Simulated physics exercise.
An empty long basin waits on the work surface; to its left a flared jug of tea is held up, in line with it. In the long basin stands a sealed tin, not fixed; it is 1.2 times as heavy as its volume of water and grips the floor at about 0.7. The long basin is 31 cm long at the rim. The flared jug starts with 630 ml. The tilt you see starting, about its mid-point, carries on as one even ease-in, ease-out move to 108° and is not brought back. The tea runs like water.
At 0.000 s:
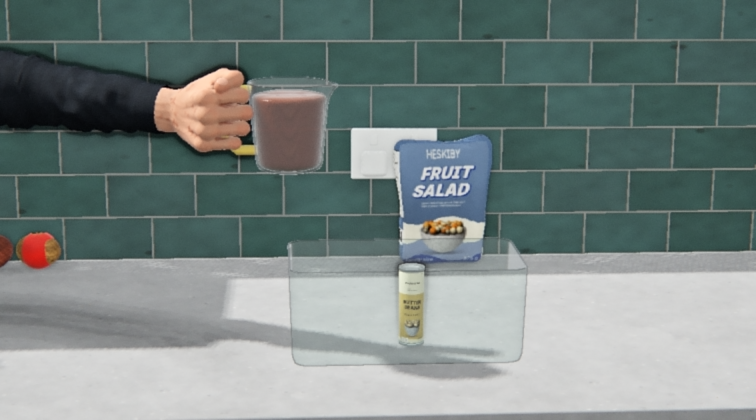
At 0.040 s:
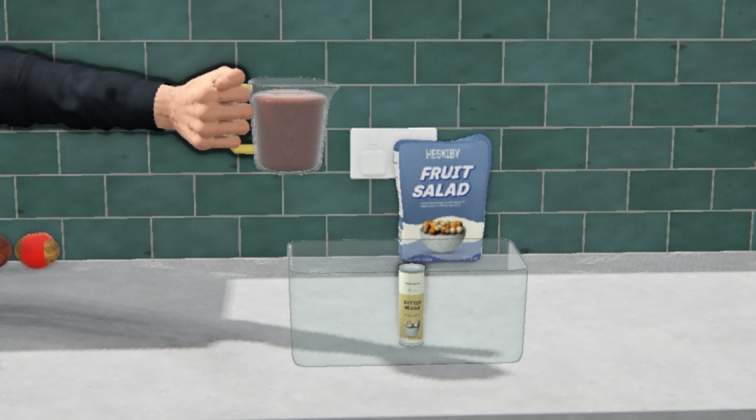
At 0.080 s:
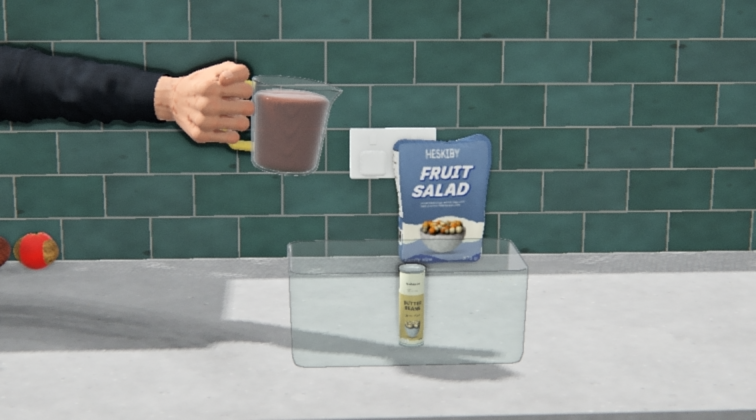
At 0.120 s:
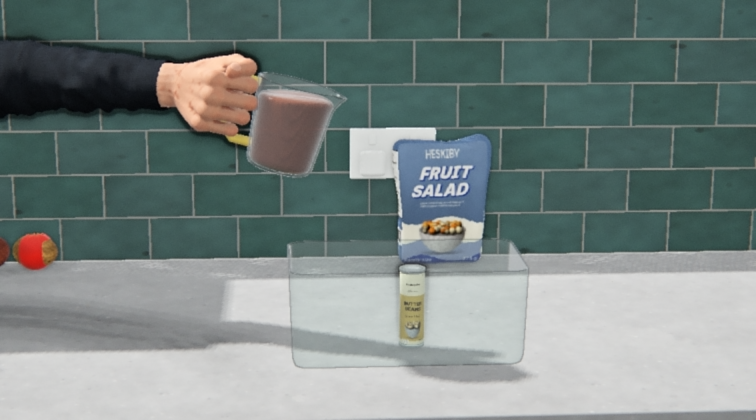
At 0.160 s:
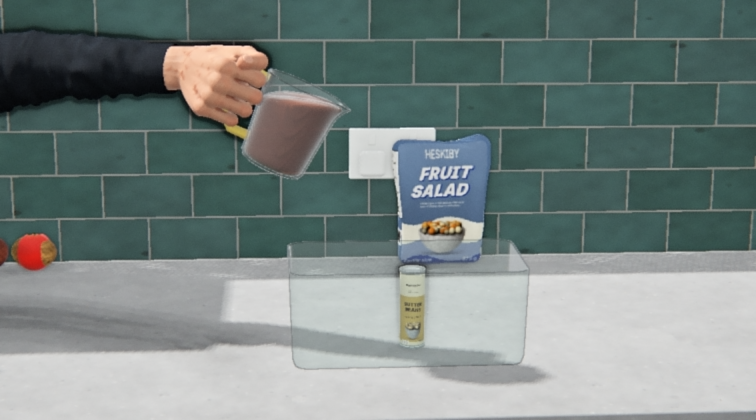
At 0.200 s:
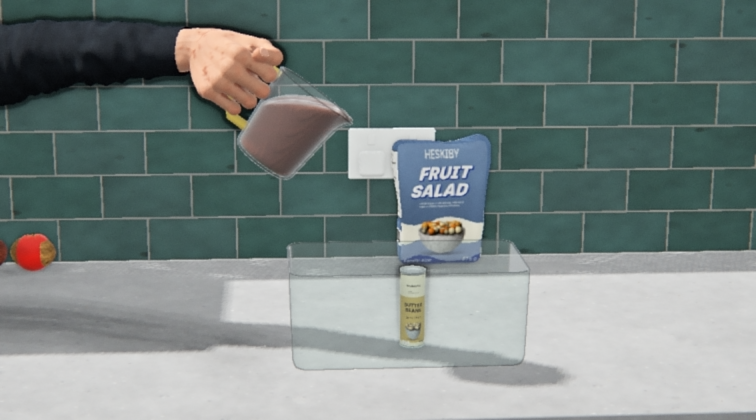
A hand holds a clear jug of brown liquid upright above and to the left of an empty glass basin, then tilts it to the right, slowly at first and then more steeply. The liquid shifts toward the spout, reaching its lip, while the fruit salad bag and small tin stay still.
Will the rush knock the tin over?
The tin topples.
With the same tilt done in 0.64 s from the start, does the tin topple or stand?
Then it topples.
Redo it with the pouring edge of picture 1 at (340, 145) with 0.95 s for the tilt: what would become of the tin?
Then it keeps standing.
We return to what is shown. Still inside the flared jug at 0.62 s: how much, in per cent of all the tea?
About 8 per cent.
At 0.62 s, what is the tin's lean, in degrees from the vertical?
About 10°.
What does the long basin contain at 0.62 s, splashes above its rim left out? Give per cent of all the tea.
Some 72 per cent.
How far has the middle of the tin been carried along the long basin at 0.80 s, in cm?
About 6 cm.
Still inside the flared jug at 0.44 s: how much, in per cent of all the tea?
Some 44 per cent.
Then, 0.44 s in, the tilt is 104° and 45 per cent is still to pour; the tin stands where it began.
Then, 0.62 s in, the tilt is 108° and 8 per cent is still to pour; the tin leans 8°.
Then, 0.80 s in, the tilt is 108° and 1 per cent is still to pour; the tin leans 56°.
Then, 1.00 s in, the tilt is 108° and 0 per cent is still to pour; the tin lies on its side.
Finally, the tin lies on its side.
